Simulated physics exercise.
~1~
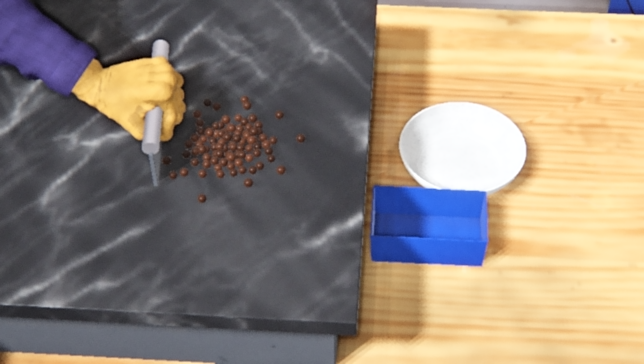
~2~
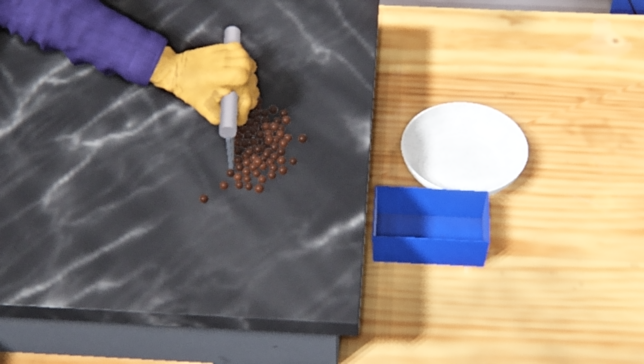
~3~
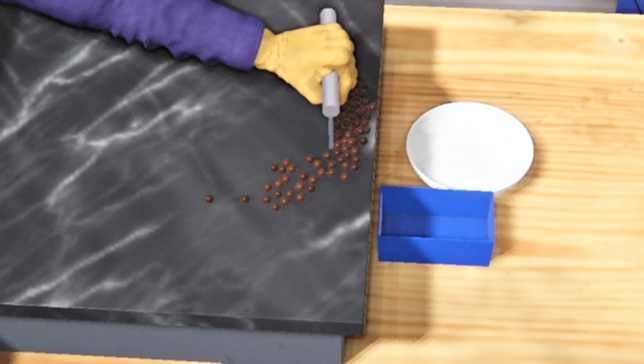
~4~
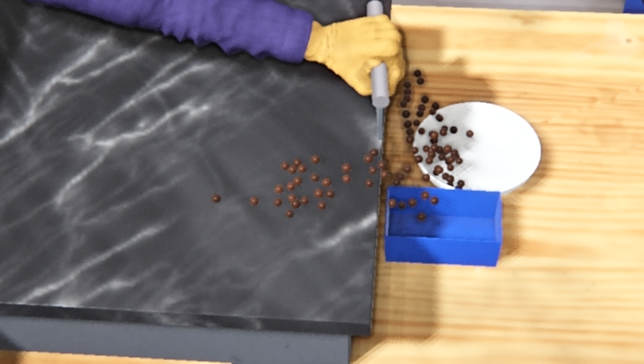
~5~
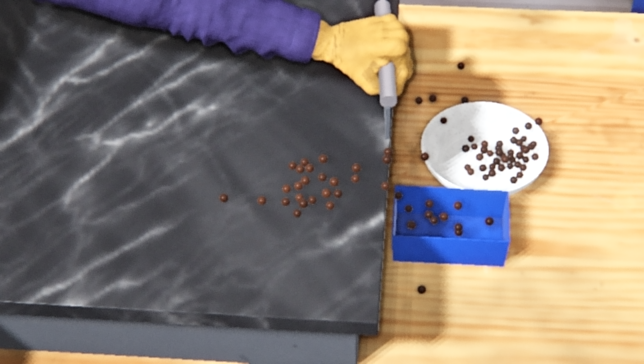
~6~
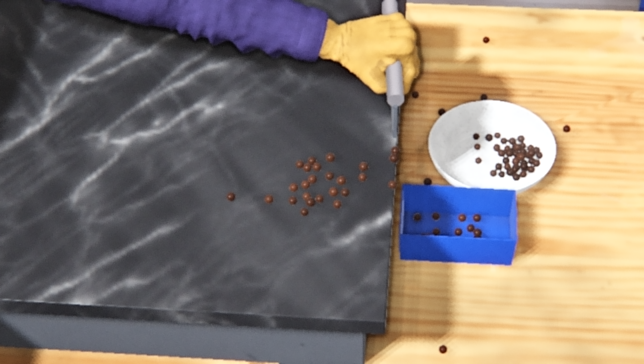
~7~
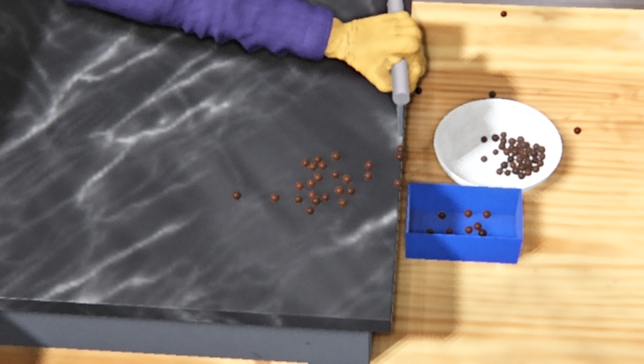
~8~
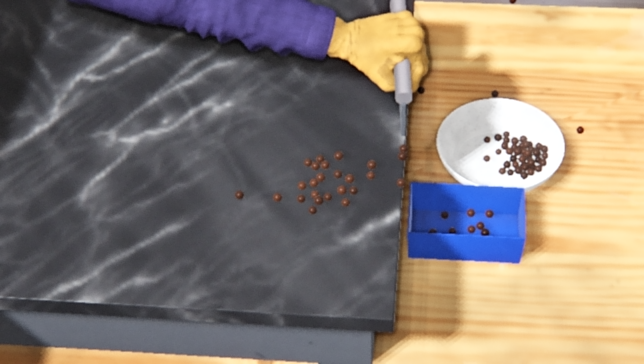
On a dark marbled counter, a yellow-gloved hand pushed a scraper rightward through scattered chocolate balls and stopped at the edge, sending many over; nearly half landed in the white bowl, fewer in the blue tin, some missed, and the rest stayed on top.
